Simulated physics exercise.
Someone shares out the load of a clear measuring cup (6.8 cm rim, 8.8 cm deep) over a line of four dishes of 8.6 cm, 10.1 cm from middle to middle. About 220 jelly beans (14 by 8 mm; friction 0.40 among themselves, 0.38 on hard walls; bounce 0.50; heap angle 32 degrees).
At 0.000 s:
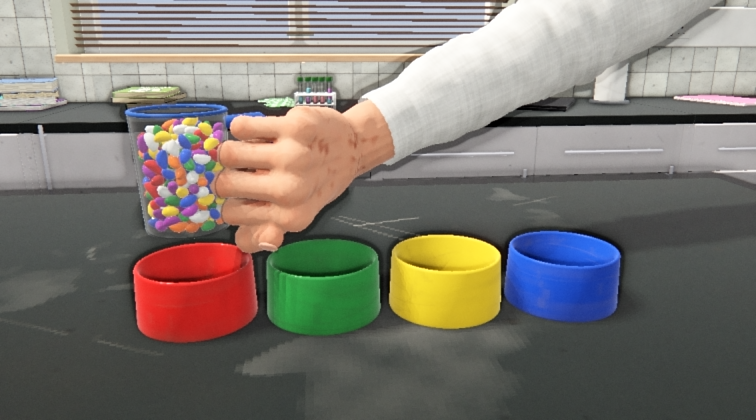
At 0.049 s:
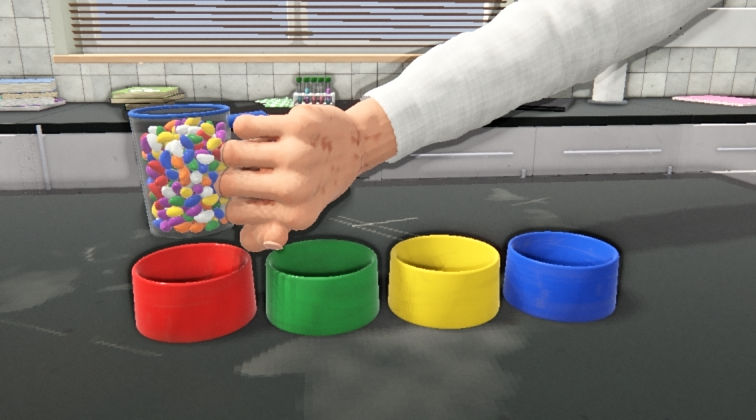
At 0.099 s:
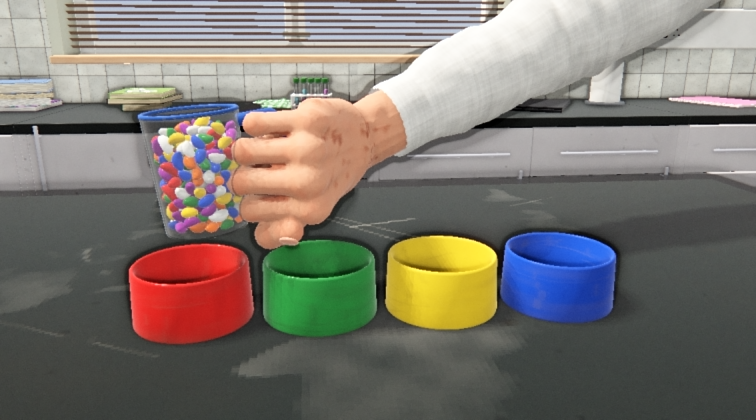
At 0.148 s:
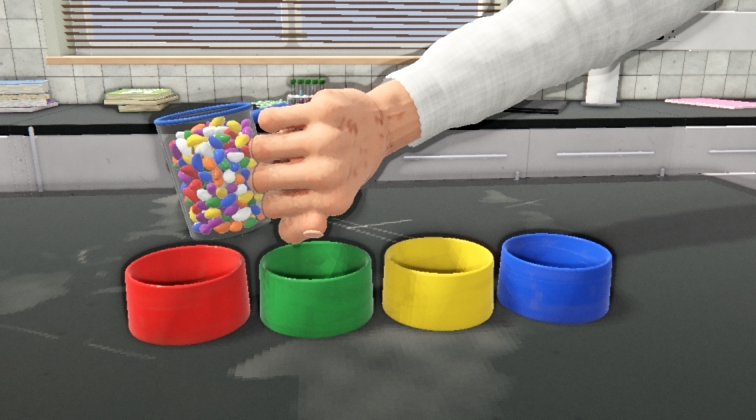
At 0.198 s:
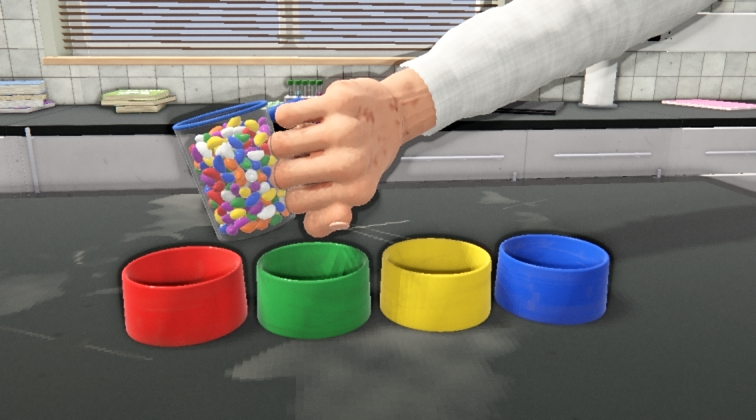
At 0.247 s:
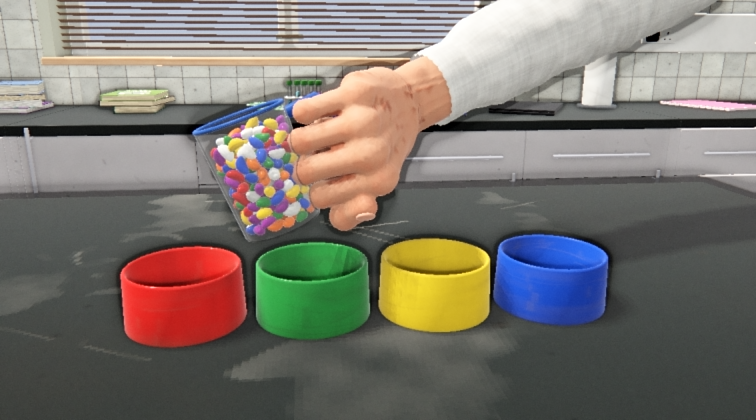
A hand moving a clear cup of colourful jelly beans rightward while tilting it above red, green, yellow and blue dishes.
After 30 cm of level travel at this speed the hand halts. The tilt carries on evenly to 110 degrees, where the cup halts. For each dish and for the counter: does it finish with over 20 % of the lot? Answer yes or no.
Red no, blue no, green no, yellow yes, counter yes.
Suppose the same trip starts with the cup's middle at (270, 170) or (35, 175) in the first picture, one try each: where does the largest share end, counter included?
The winner: Blue, then green.
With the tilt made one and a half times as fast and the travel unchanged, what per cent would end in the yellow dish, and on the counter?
Yellow 50, counter 40.
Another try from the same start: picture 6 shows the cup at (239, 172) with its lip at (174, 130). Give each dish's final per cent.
Red 0; blue 0; green 0; yellow 50.
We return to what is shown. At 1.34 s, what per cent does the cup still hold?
Roughly 50 per cent.
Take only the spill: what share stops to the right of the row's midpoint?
About 100 per cent.
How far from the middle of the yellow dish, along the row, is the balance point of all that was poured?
Some 3 cm to the right.
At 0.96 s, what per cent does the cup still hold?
About 95 per cent.
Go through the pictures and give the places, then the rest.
The first picture shows cup at (183, 170), tilt 0 degrees, lip at (130, 111), moved 0.0 cm; middle of the pieces at (184, 181); red dish at (194, 263); green dish at (323, 258); yellow dish at (446, 253); blue dish at (564, 249).
The second picture shows cup at (187, 170), tilt 1 degrees, lip at (133, 113), moved 0.4 cm; middle of the pieces at (188, 182).
The third picture shows cup at (199, 171), tilt 4 degrees, lip at (142, 116), moved 1.4 cm; middle of the pieces at (201, 182).
The fourth picture shows cup at (218, 171), tilt 9 degrees, lip at (158, 121), moved 3.1 cm; middle of the pieces at (221, 182).
The fifth picture shows cup at (240, 172), tilt 14 degrees, lip at (176, 127), moved 4.9 cm; middle of the pieces at (243, 182).
The sixth picture shows cup at (262, 172), tilt 19 degrees, lip at (196, 132), moved 6.6 cm; middle of the pieces at (266, 182); red dish at (183, 267); green dish at (312, 262); yellow dish at (435, 257); blue dish at (552, 252). The cup turns about 105 degrees a second and travels 35 cm a second.
After 0.67 s, tilt 63 degrees; cup holds 100 %.
Then, at 0.96 s, tilt 92 degrees; cup holds 95 %.
Then, at 1.34 s, tilt 110 degrees; cup holds 50 %, yellow 30 %.
At rest (2.8 s), red 0 %, blue 0 %, green 0 %, yellow 55 %, counter 45 %.
